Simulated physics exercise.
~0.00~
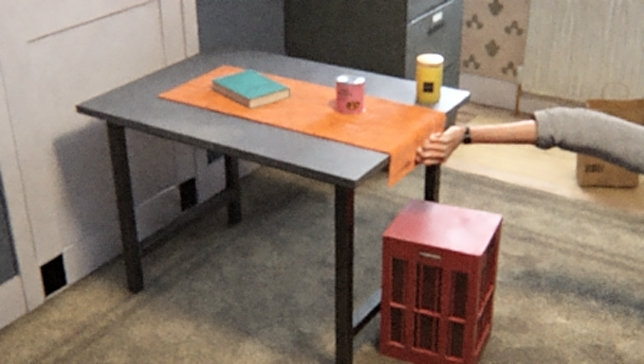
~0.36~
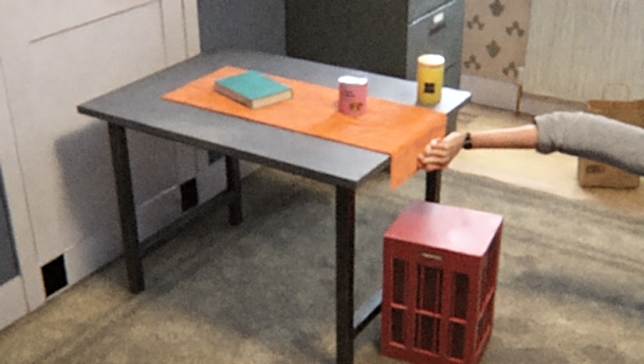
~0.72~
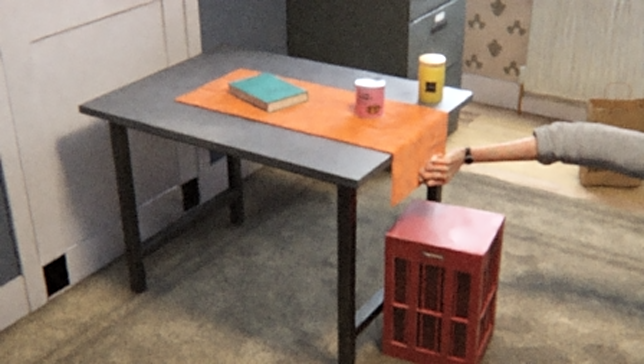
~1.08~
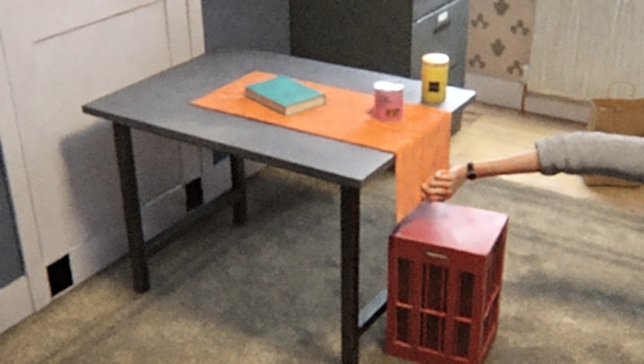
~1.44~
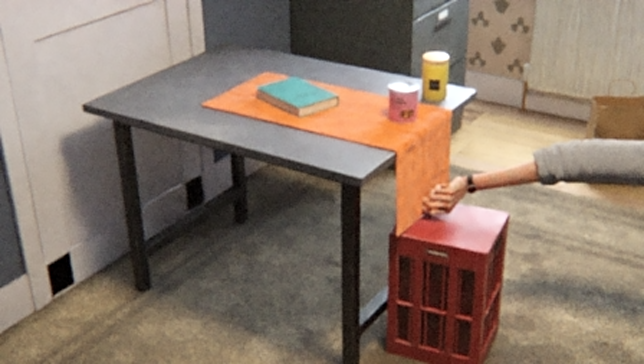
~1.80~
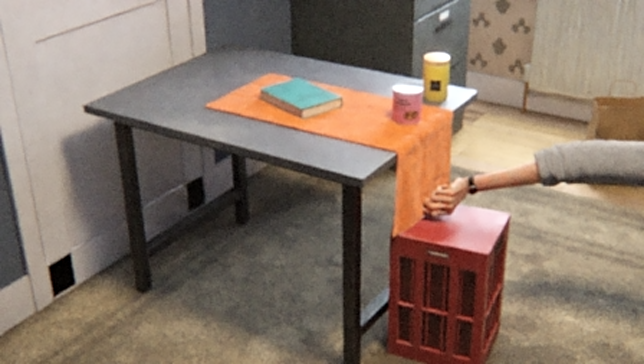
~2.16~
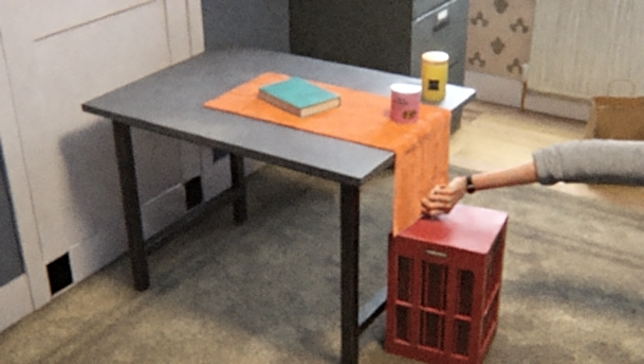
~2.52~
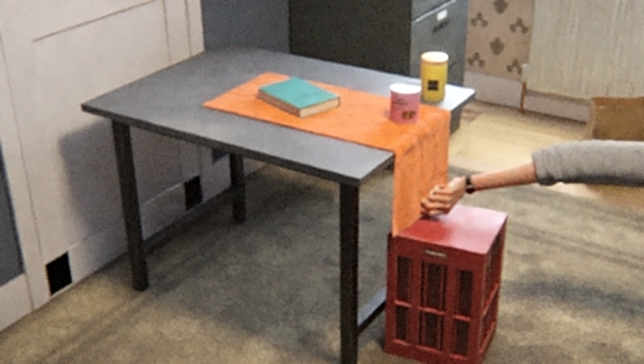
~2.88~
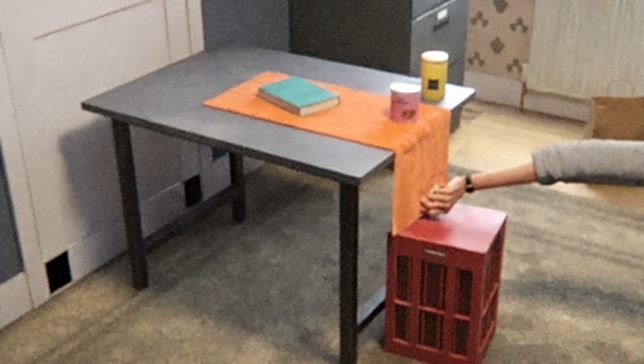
On a grey desk, a hand pulls an orange runner down to a red crate, carrying the book and pink tin along.
